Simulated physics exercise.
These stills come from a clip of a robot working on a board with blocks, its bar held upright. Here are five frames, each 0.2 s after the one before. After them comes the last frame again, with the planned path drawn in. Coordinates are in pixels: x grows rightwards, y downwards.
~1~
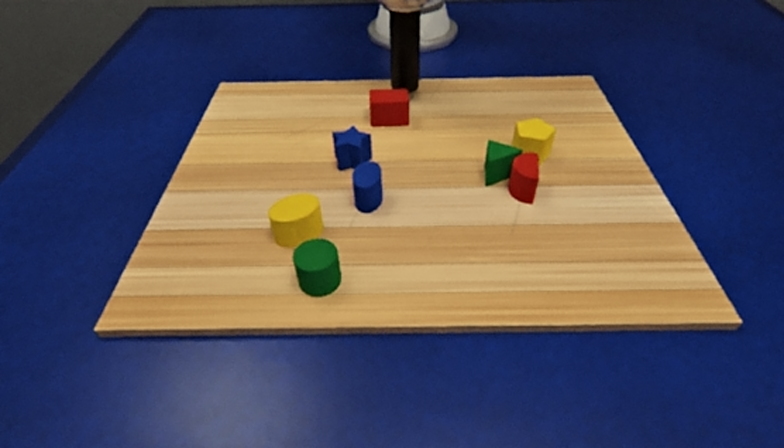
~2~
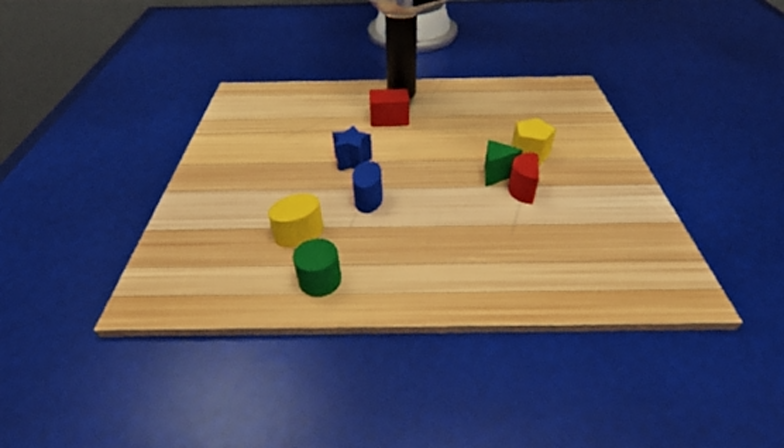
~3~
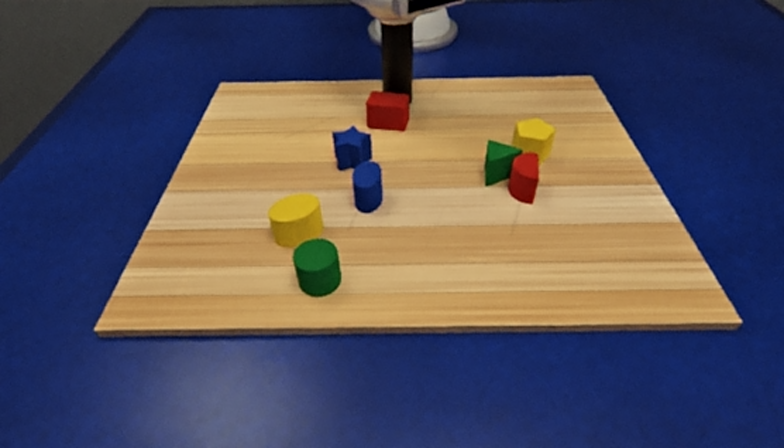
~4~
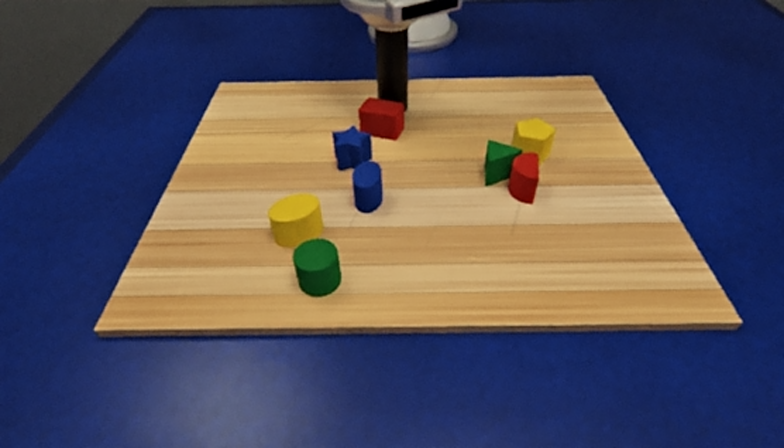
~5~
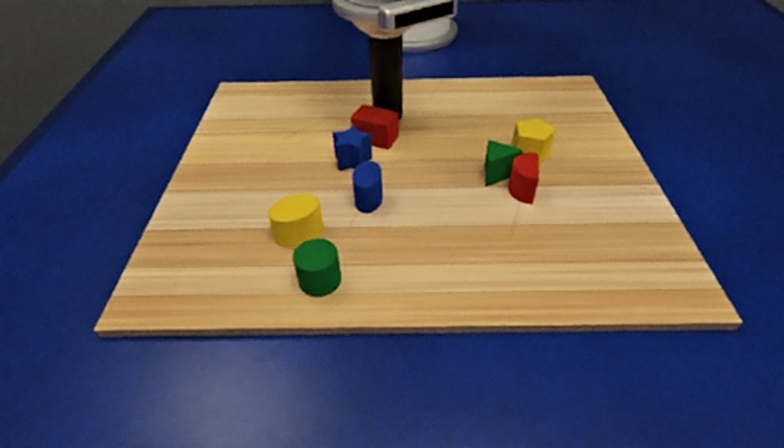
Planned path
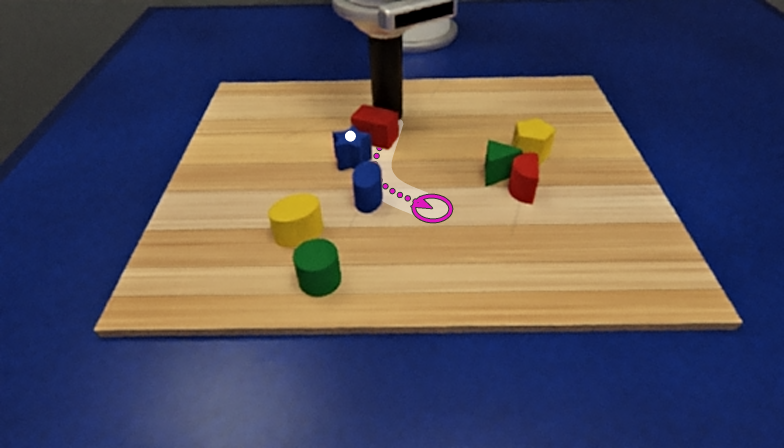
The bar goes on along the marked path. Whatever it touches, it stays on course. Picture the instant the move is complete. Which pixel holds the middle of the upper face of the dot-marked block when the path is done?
The top centre is at (310, 164).
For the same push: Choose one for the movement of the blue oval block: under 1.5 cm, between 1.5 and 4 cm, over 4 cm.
The block shifts between 1.5 and 4 cm.
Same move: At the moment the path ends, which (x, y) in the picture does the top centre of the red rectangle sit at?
I think it will end close to (341, 154).
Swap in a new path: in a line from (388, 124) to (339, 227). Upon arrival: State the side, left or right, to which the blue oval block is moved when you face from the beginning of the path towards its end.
Side: Left.
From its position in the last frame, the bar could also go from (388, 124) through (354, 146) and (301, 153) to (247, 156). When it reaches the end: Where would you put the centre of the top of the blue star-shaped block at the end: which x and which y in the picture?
I'd place it at (330, 163), taking the centre of its top.
Drawn move, from (388, 124) by way of (378, 153) and (385, 186) to (432, 208); the dot is on the blue star-shaped block.
The first path, step by step. One third of the way, bar (377, 144); blue star-shaped block (327, 155); red rectangle (354, 142), turned 30° clockwise.
Two thirds of the way, bar (384, 177); blue star-shaped block (310, 164), turned 25° clockwise; blue oval block (367, 183), turned 15° clockwise; red rectangle (341, 154), turned 45° clockwise.
At the end, bar (433, 199); blue star-shaped block (310, 164), turned 25° clockwise; blue oval block (369, 188), turned 40° clockwise; red rectangle (341, 154), turned 45° clockwise; green triangular block still.
